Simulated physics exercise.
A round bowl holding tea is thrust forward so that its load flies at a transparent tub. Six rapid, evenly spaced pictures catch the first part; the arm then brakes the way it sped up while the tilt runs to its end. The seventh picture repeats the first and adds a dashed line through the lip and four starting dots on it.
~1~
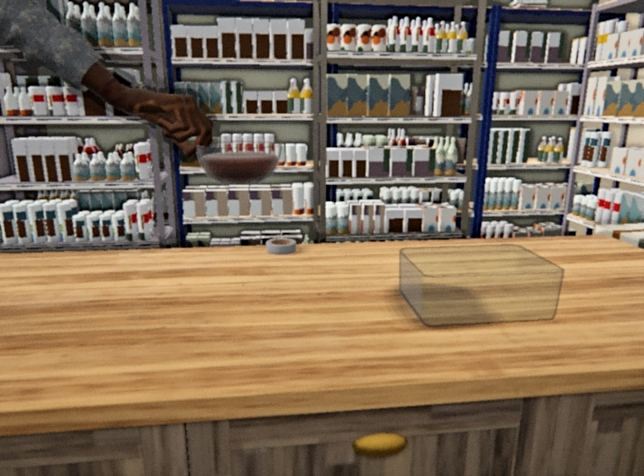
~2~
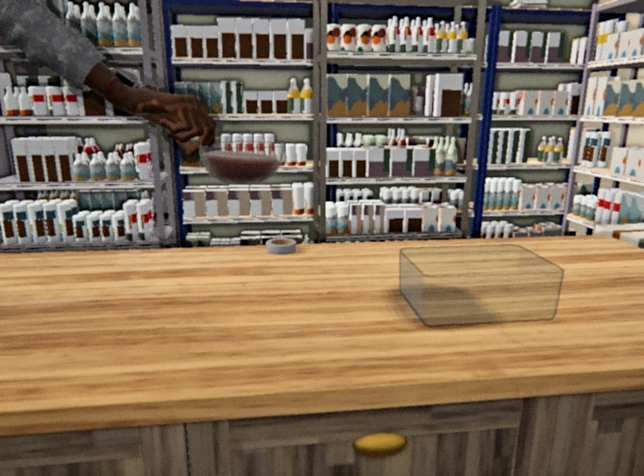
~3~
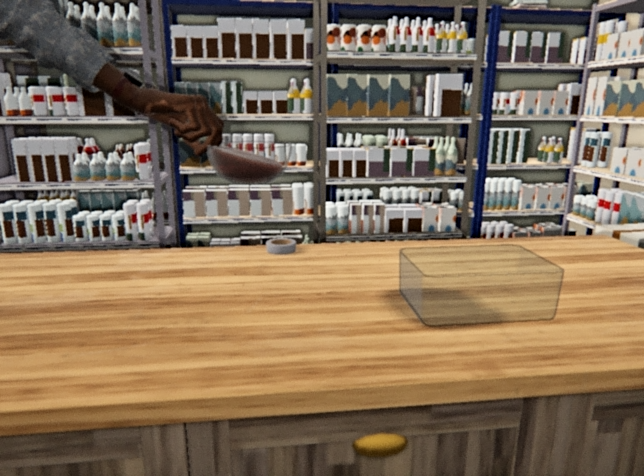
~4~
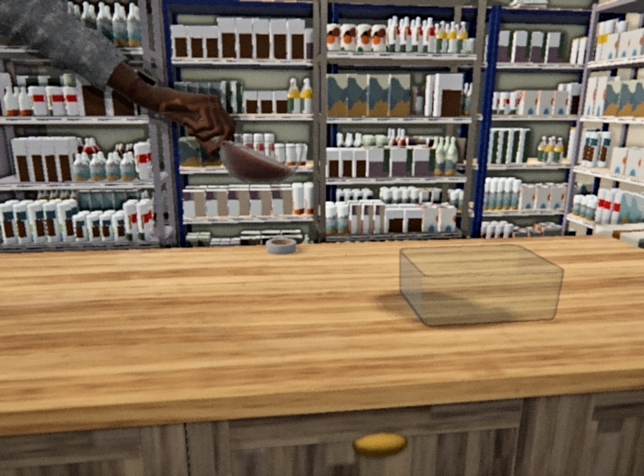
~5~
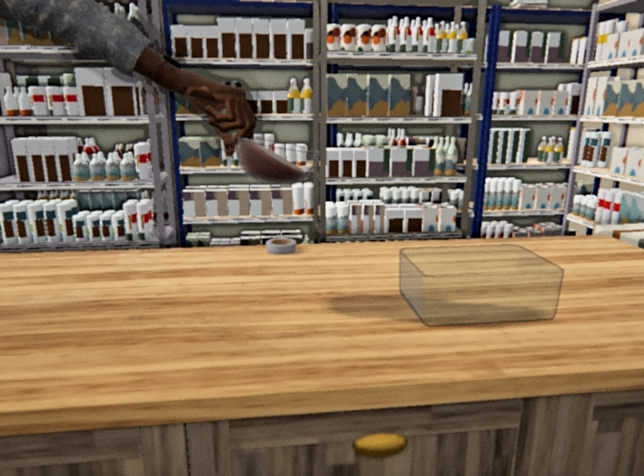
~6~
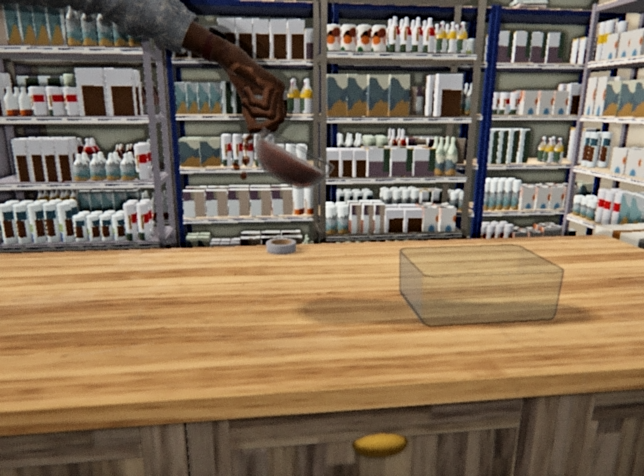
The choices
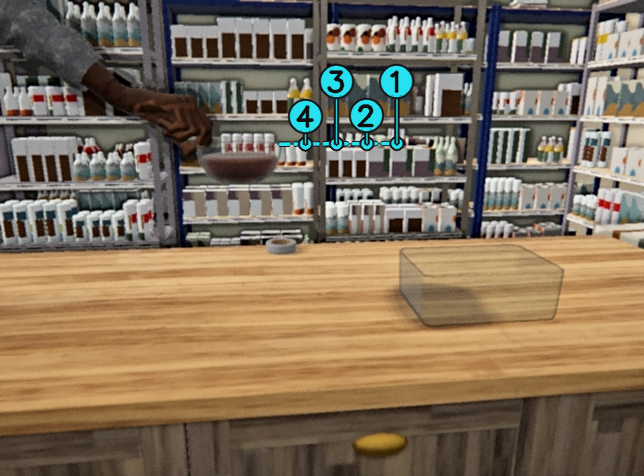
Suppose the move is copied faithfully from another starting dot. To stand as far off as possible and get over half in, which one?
That is dot 4.
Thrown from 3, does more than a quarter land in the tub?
Yes.
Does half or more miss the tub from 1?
No.
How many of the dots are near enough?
All of the four.
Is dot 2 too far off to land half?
No, not at all.
On the marked copy, 1 at (396, 143); 2 at (366, 143); 3 at (336, 143); 4 at (305, 144).
With 1, about 82 % lands in the tub, 13 % falls short and 5 % goes beside or beyond.
With 2, about 73 % lands in the tub, 9 % falls short and 18 % goes beside or beyond.
With 3, about 75 % lands in the tub, 12 % falls short and 13 % goes beside or beyond.
With 4, about 64 % lands in the tub, 24 % falls short and 12 % goes beside or beyond.
